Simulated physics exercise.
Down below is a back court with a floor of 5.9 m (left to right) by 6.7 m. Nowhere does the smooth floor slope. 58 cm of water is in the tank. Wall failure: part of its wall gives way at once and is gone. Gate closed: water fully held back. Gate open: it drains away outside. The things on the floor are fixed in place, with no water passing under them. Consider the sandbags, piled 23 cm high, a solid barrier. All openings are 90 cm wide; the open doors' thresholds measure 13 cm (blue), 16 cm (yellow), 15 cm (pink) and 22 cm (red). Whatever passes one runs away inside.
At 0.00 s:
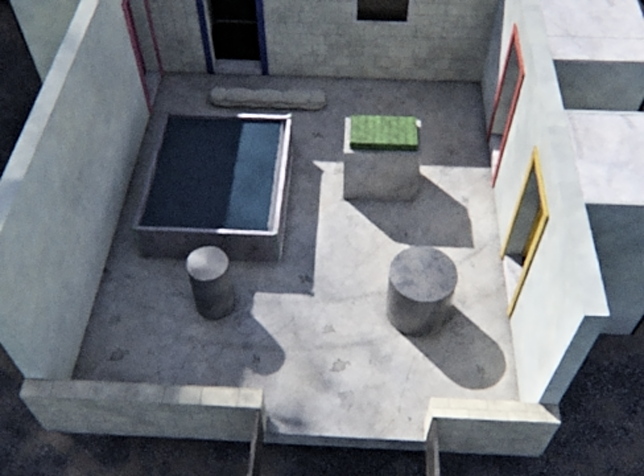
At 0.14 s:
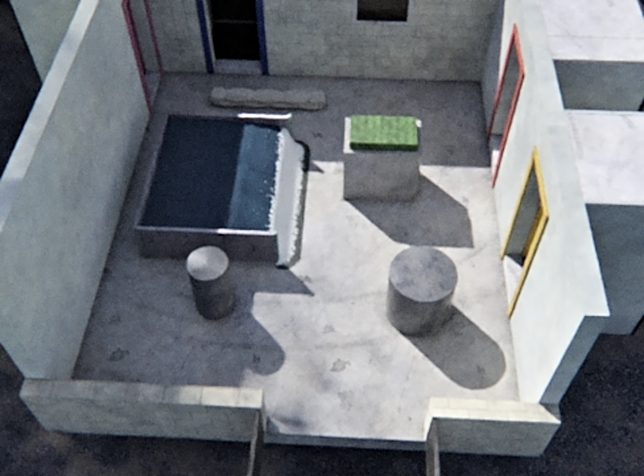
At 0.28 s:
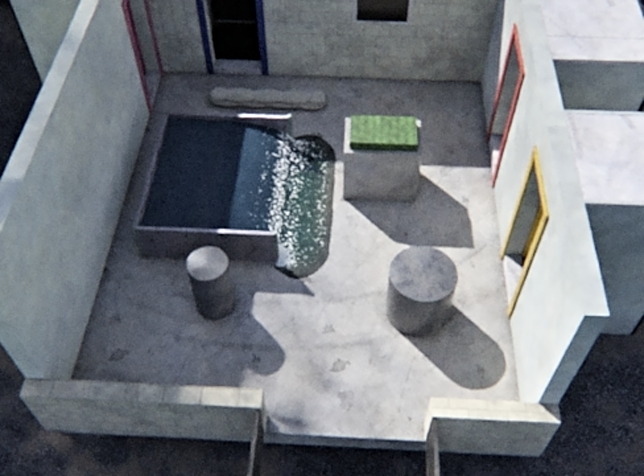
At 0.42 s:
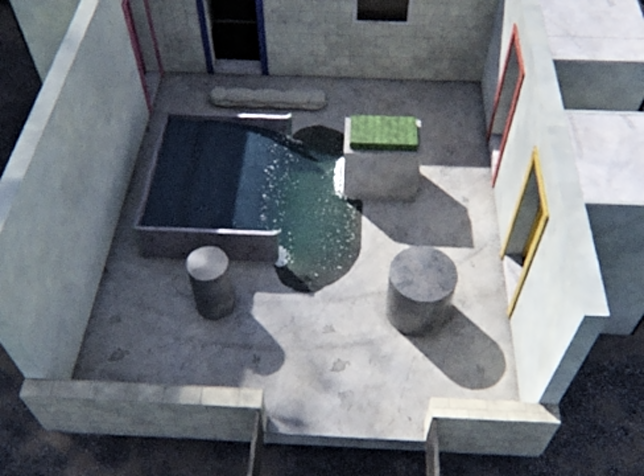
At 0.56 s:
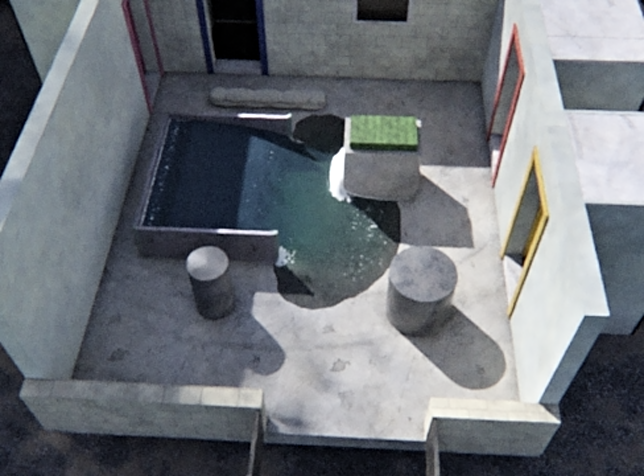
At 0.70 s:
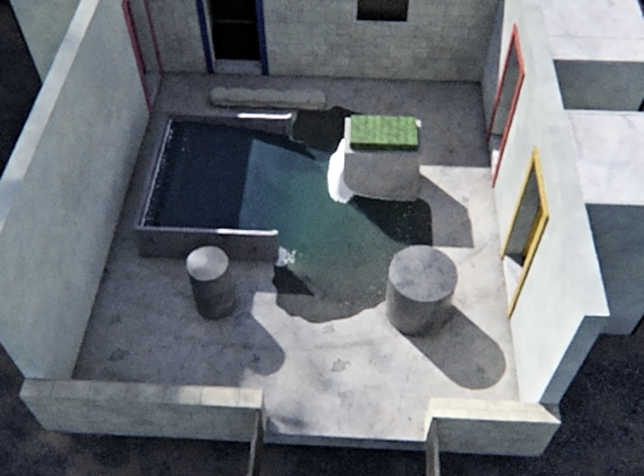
A walled concrete courtyard held a raised tank of still water until its right side gave way, and the water poured out, spreading across the floor around the green-topped block and toward the larger cylinder.
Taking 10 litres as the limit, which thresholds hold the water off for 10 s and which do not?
One by one: The blue door lets in less than the cap; the yellow door lets in more than the cap; the pink door lets in less than the cap; the red door lets in less than the cap.
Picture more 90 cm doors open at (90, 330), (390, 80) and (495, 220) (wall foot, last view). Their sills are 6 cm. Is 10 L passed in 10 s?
Note, doorways in listed order: Stays short, goes beyond, goes beyond.
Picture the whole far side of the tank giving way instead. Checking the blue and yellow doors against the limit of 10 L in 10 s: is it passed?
Outcome at blue: Exceeded; outcome at yellow: Not exceeded.
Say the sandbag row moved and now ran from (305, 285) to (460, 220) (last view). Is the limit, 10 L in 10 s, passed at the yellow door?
Then: Yellow not over.
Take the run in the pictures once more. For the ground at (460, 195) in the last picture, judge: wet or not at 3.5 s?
By then the spot is drenched.
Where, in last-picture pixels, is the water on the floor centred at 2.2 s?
Near (332, 199).
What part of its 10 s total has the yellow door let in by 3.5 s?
About 90%.
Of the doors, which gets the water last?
That would be the pink door, last of all.
After 1.4 s water covers 35 % of the floor and is deepest (40 cm) near (330, 186); blue door not reached, yellow door 10 cm at the sill, 0 L in, pink door not reached, red door 3 cm at the sill, 0 L in.
After 2.2 s water covers 50 % of the floor and is deepest (33 cm) near (482, 255); blue door not reached, yellow door 28 cm at the sill, 31 L in, pink door not reached, red door 10 cm at the sill, 0 L in.
After 3.5 s water covers 65 % of the floor and is deepest (24 cm) near (425, 81); blue door 2 cm at the sill, 0 L in, yellow door 19 cm at the sill, 94 L in, pink door not reached, red door 8 cm at the sill, 0 L in.
After 6.0 s water covers 70 % of the floor and is deepest (14 cm) near (346, 84); blue door 6 cm at the sill, 0 L in, yellow door 8 cm at the sill, 102 L in, pink door 5 cm at the sill, 0 L in, red door 12 cm at the sill, 0 L in.
After 10.0 s water covers 90 % of the floor and is deepest (10 cm) near (76, 367); blue door 8 cm at the sill, 0 L in, yellow door 7 cm at the sill, 103 L in, pink door 9 cm at the sill, 1 L in, red door 6 cm at the sill, 0 L in.
